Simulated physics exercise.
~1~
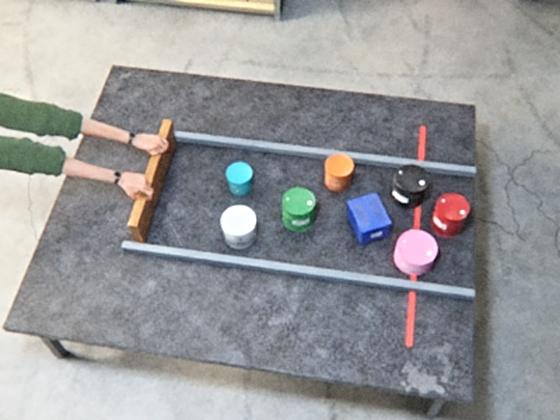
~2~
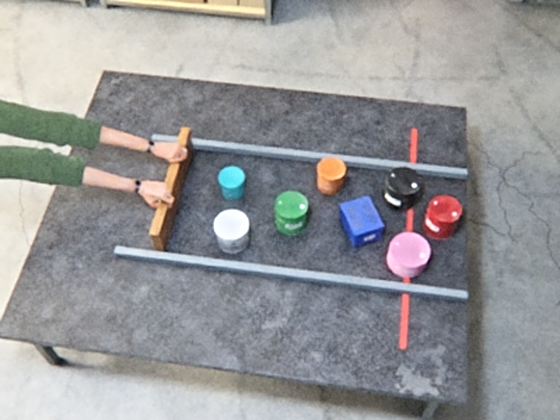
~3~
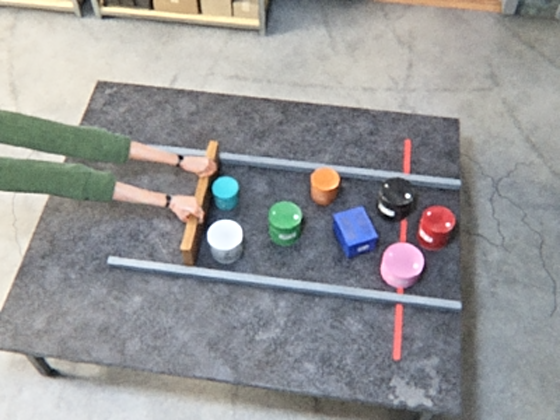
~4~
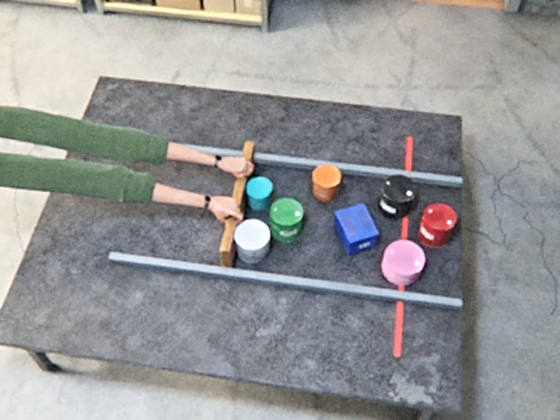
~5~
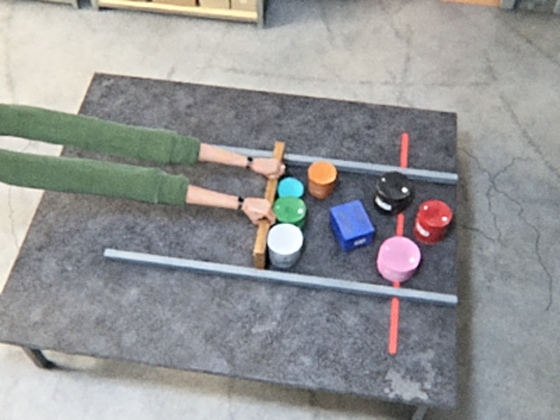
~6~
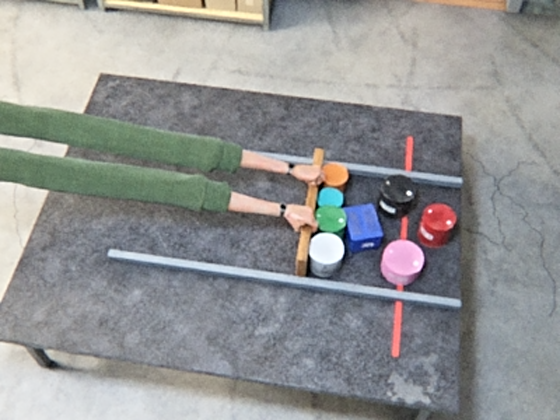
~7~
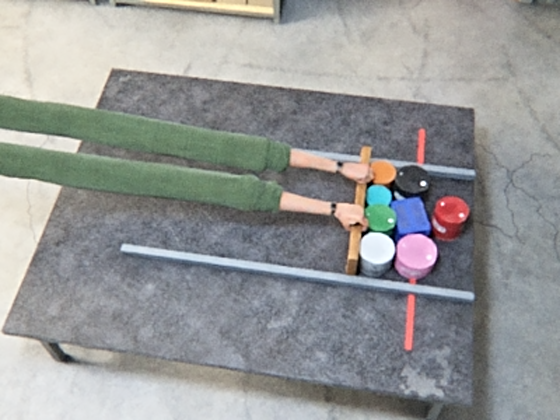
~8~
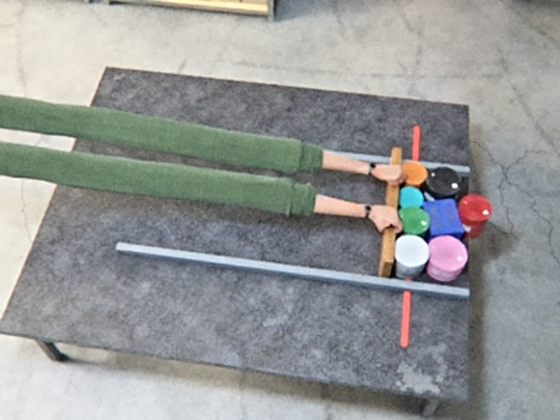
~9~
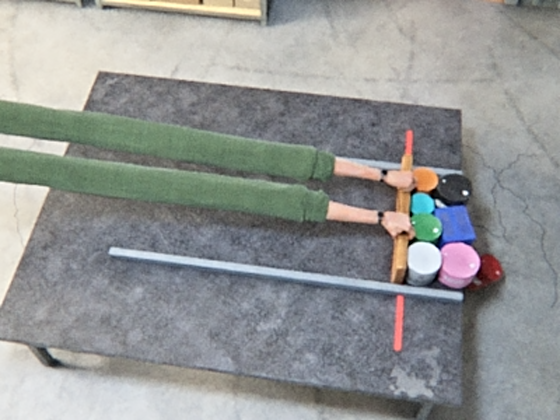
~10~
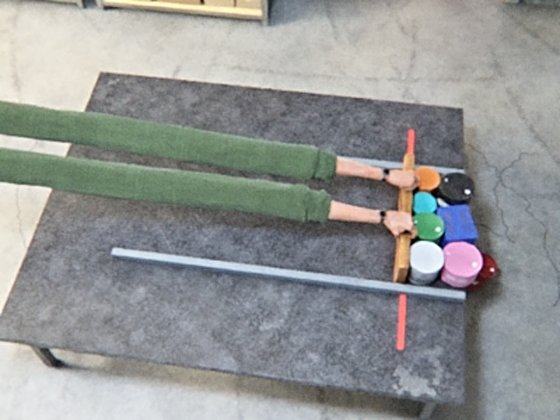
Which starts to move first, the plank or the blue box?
The plank starts to move first. The blue box stays where it is until the plank has pushed the nearer containers up to it, and only then does it begin to slide.
